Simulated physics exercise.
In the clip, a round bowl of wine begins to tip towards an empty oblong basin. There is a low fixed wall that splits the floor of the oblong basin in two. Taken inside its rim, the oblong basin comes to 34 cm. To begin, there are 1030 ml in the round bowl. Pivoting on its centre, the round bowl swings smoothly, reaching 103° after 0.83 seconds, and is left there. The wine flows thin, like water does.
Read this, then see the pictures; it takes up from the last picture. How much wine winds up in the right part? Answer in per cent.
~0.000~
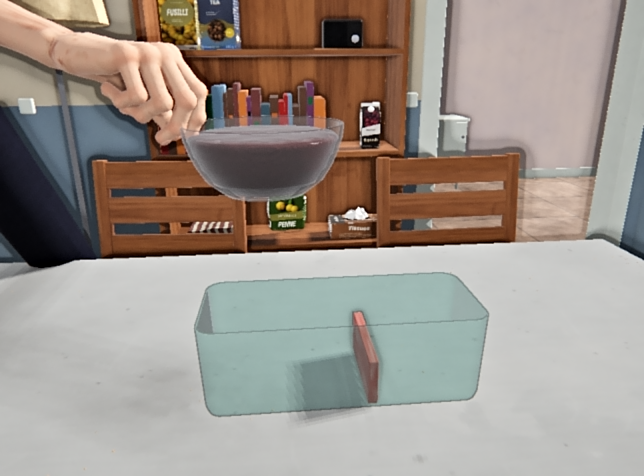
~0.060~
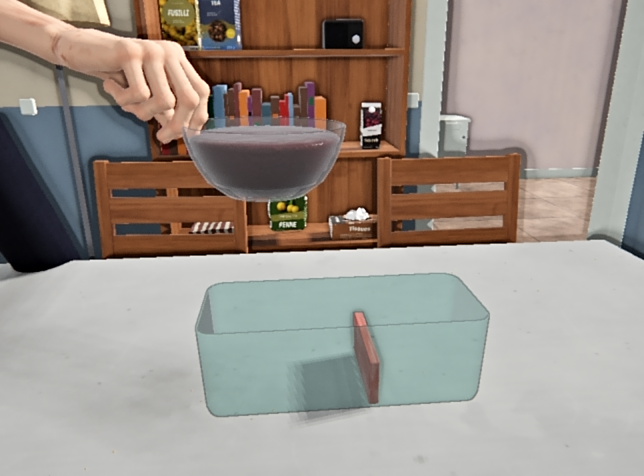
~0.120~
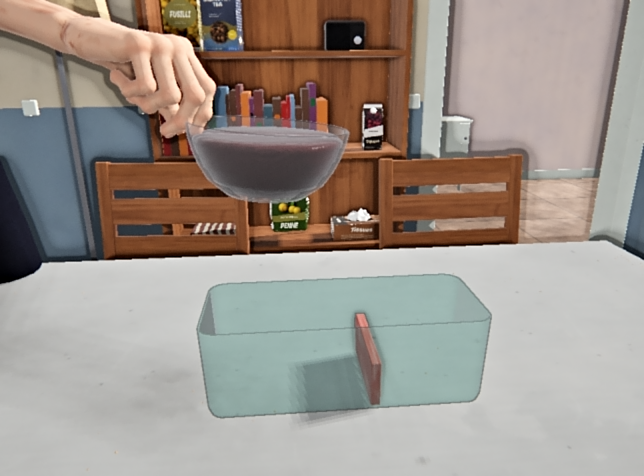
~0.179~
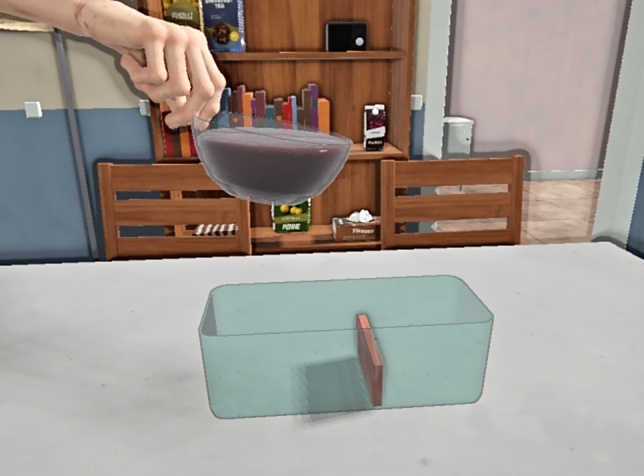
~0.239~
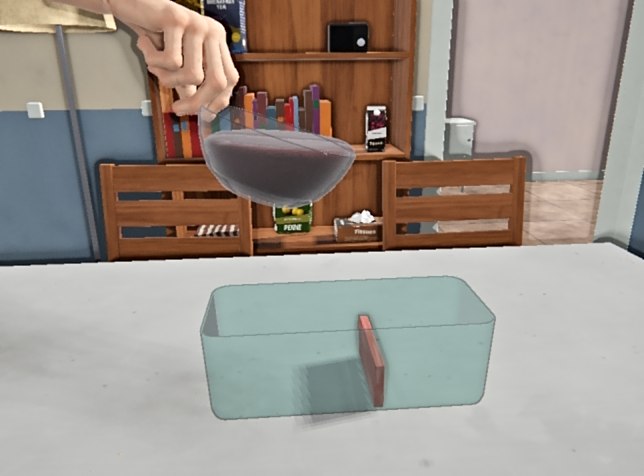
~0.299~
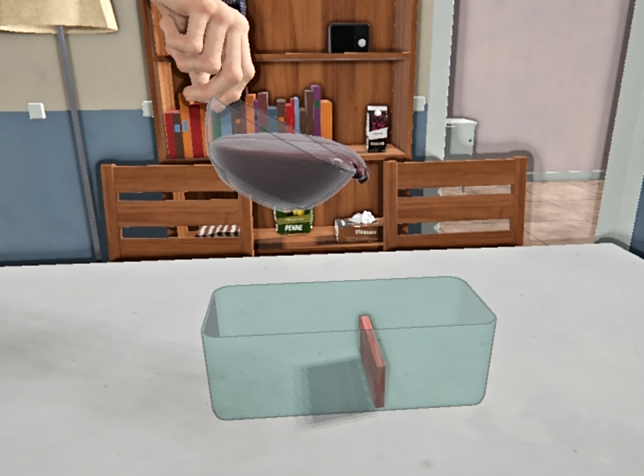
About 61 per cent.
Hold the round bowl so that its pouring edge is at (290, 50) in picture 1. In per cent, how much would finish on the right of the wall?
It would then come to around 45 percent.
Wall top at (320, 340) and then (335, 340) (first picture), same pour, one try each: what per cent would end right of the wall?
Around 85 and 80 percent, in that order.
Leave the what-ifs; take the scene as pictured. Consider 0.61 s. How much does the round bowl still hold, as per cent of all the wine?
Remaining: Near 16 % of the total.
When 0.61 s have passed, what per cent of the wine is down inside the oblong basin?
Near 36 in a hundred.
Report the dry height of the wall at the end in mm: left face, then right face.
For the left, around 48 mm; for the right, around 20 mm.
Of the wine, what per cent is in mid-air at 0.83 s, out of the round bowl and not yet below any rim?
Around 20 per cent of the liquid is in flight.
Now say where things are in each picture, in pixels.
In the first picture, it leans 0°; its right rim is at (342, 124); the wine meets the walls at (187, 135) and (338, 133); the oblong basin's rim runs from (201, 308) to (471, 295); the wall's top is at (365, 336).
In the second picture, it leans 1°; its right rim is at (344, 126); the wine meets the walls at (189, 135) and (339, 134).
In the third picture, it leans 5°; its right rim is at (347, 133); the wine meets the walls at (193, 135) and (343, 139).
In the fourth picture, it leans 11°; its right rim is at (351, 143); the wine meets the walls at (199, 134) and (347, 141).
In the fifth picture, it leans 20°; its right rim is at (353, 156); the wine meets the walls at (205, 136) and (350, 148); 2 per cent is over the edge.
In the sixth picture, it leans 30°; its right rim is at (353, 170); the wine meets the walls at (211, 141) and (348, 157); 8 per cent is over the edge.
By 0.61 s the tilt is 86° and 16 per cent is still to pour, 1 is left of the wall and 34 right of it.
By 0.83 s the tilt is 103° and 0 per cent is still to pour, 19 is left of the wall and 55 right of it.
By 1.07 s the tilt is 103° and 0 per cent is still to pour, 26 is left of the wall and 63 right of it.
By 1.33 s the tilt is 103° and 0 per cent is still to pour, 27 is left of the wall and 61 right of it.
At rest 27 per cent lies left of the wall, 61 right of it and 12 outside.
